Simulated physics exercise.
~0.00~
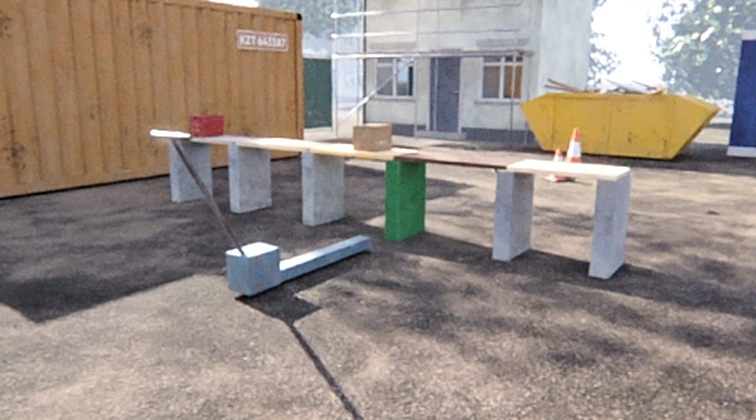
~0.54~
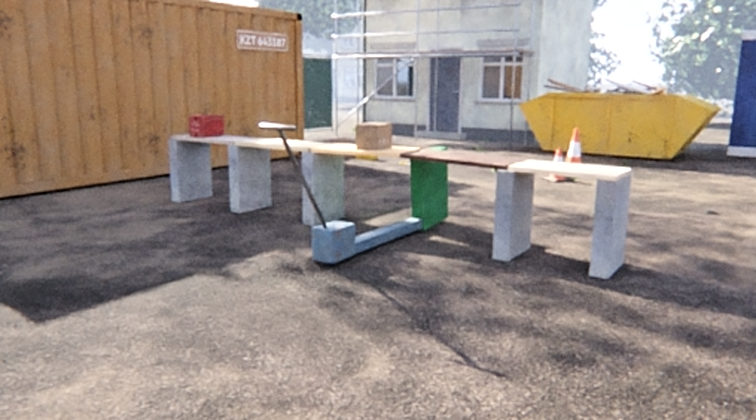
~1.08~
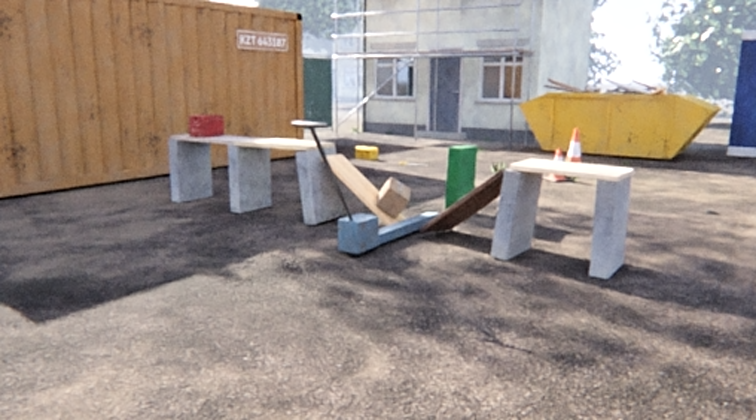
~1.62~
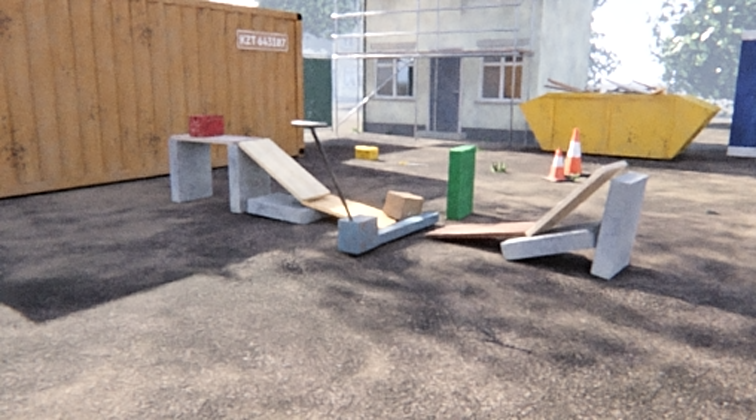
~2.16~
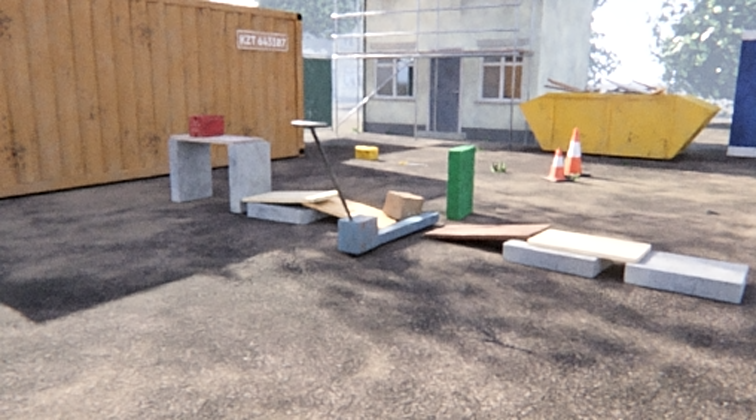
In this clip, a low grey-blue jack slides right into a green upright beneath a row of boards on pale blocks, shoving it out; the middle boards drop, neighbouring blocks topple, and the far right one falls last, while the green upright and red carton stay up.
